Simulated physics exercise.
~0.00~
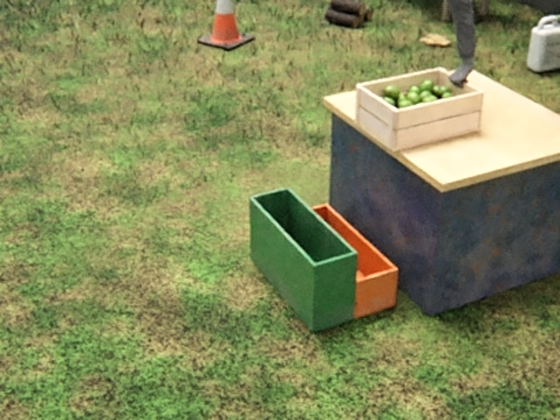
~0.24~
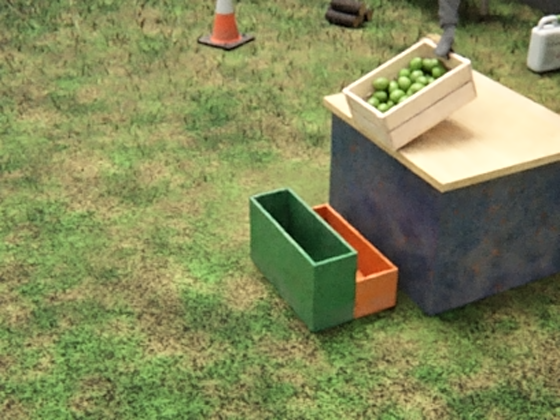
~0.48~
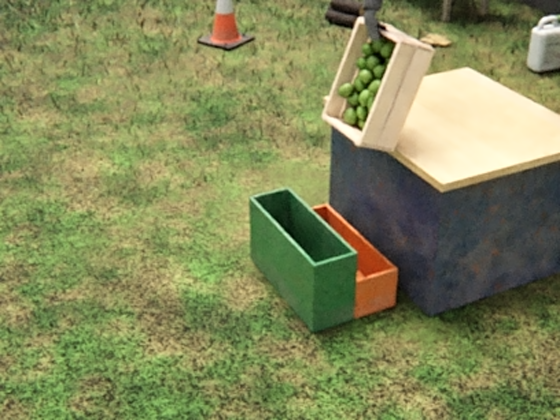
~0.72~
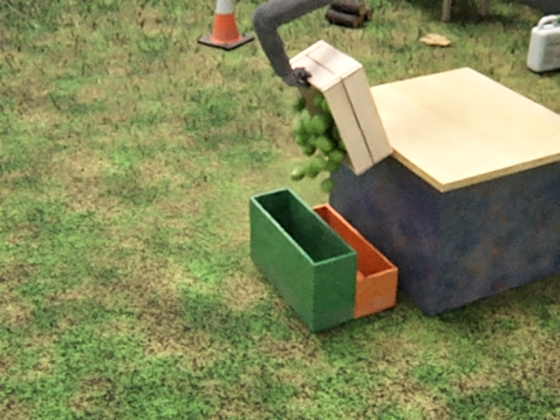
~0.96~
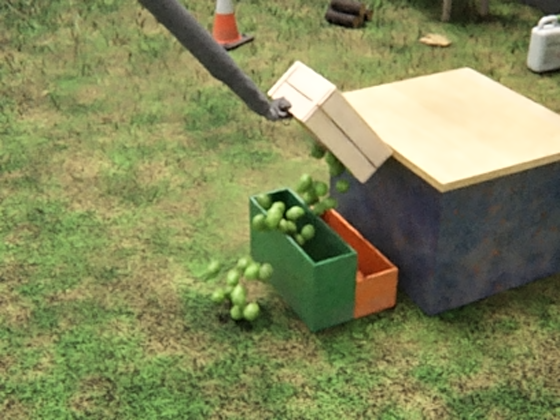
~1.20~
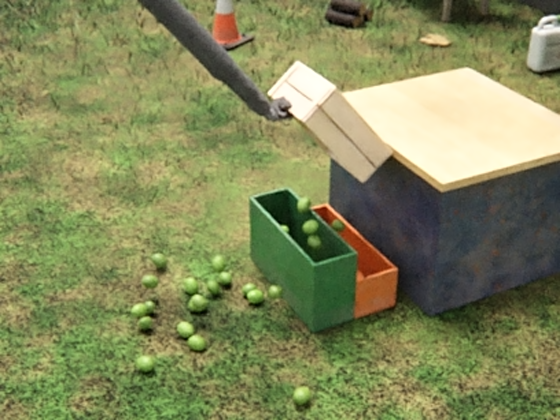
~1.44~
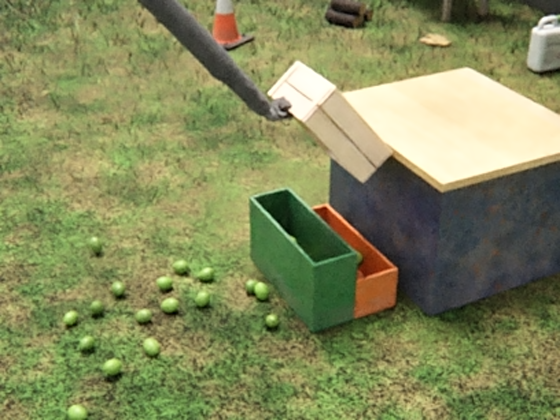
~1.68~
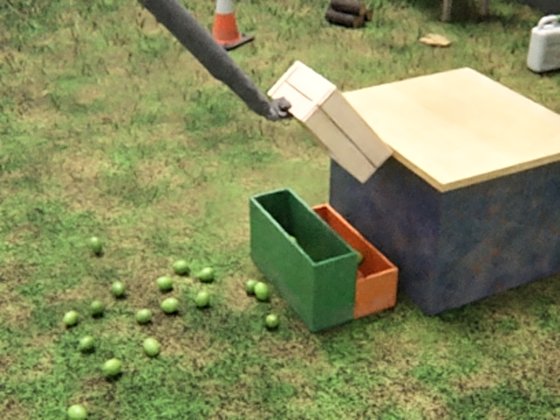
A gray arm tipped a wooden crate of green limes over the left edge of a bench, spilling them toward an orange box and a green tub; many dropped into the tub, while others rolled left and came to rest scattered across the grass.
